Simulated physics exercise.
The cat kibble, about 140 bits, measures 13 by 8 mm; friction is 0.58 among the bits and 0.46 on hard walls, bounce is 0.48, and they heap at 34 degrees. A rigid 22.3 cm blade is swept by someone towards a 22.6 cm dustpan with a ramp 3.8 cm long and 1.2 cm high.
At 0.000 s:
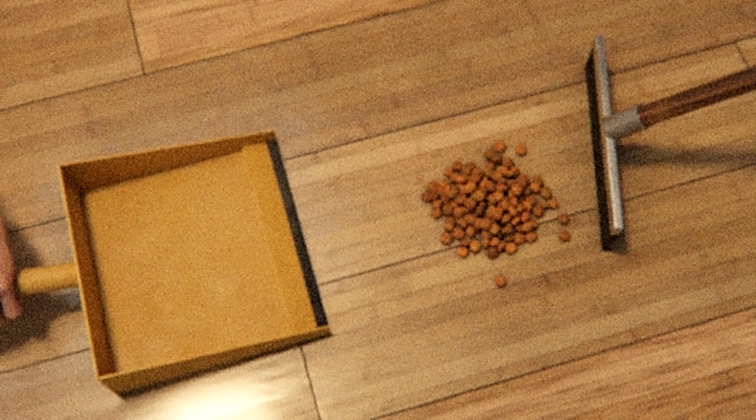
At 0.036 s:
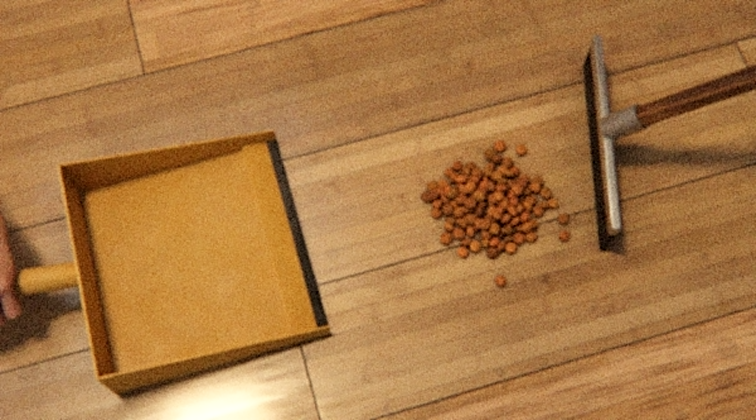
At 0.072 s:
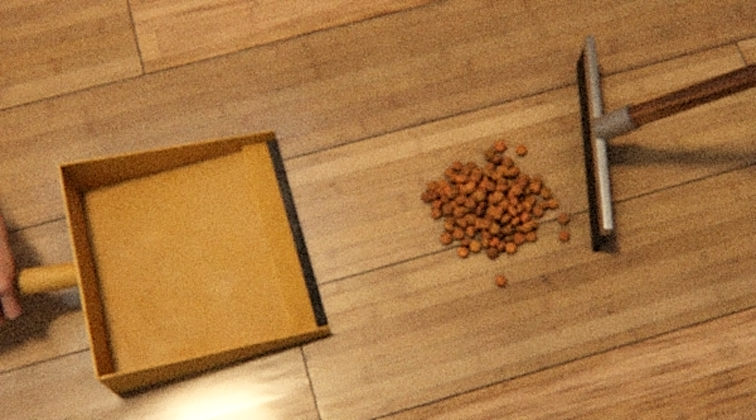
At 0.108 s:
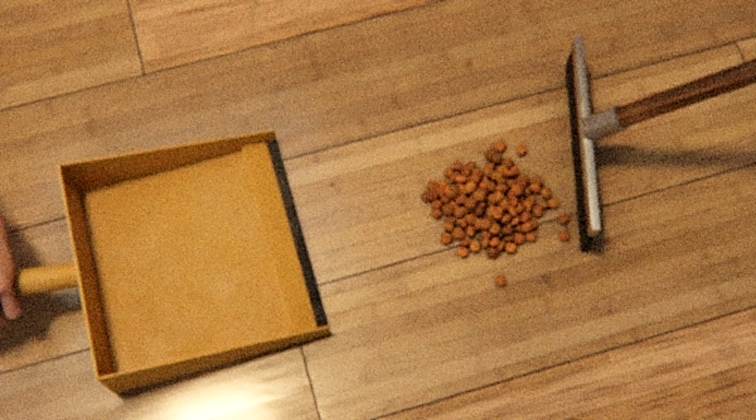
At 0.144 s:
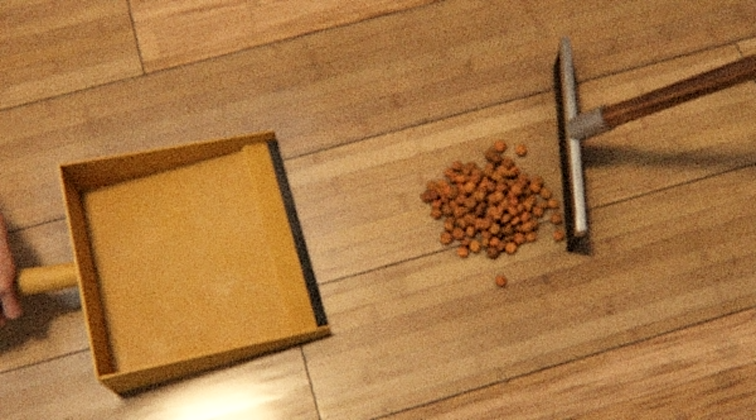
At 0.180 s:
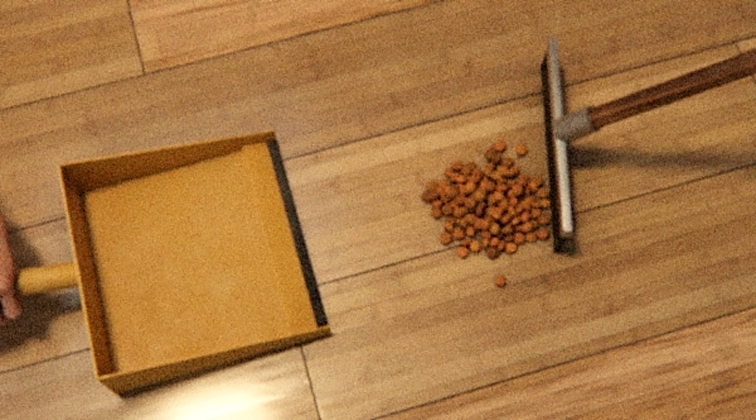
A hand held a yellow dustpan still on the wooden floor at the left, while a long-handled blade slid left from the right and nudged the nearest few pieces of a brown kibble pile.
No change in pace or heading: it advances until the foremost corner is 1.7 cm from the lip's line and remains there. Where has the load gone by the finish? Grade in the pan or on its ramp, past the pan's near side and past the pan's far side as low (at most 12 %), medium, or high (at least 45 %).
In the pan or on its ramp - medium; past the pan's near side - low; past the pan's far side - low.
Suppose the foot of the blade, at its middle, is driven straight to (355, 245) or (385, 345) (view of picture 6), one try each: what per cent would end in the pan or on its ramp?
The two tries give about 5 and 0 percent.
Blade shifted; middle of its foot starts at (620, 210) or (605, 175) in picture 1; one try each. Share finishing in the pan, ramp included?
Close to 10 in a hundred, then close to 20 in a hundred.
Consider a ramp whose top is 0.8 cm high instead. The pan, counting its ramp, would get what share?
Estimate: About 25 in a hundred.
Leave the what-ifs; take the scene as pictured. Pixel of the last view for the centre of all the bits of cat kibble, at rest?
After settling, the middle sits near (307, 204).
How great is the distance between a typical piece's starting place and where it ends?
It works out to some 20 cm.
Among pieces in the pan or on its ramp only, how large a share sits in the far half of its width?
I'd say near 60 per cent.
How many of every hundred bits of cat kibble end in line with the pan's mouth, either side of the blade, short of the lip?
About 80 %.
After 0.48 s, middle of the blade 17 cm from the lip; 0 % over the lip, far side 0 %, near side 0 %.
After 0.68 s, middle of the blade 9 cm from the lip; 0 % over the lip, far side 0 %, near side 0 %.
After 1.00 s, middle of the blade 5 cm from the lip; 20 % over the lip, far side 5 %, near side 0 %.
By 1.4 s all is still; pan 20 %, near side 0 %, far side 5 %, in front of the lip or behind the blade 80 %.
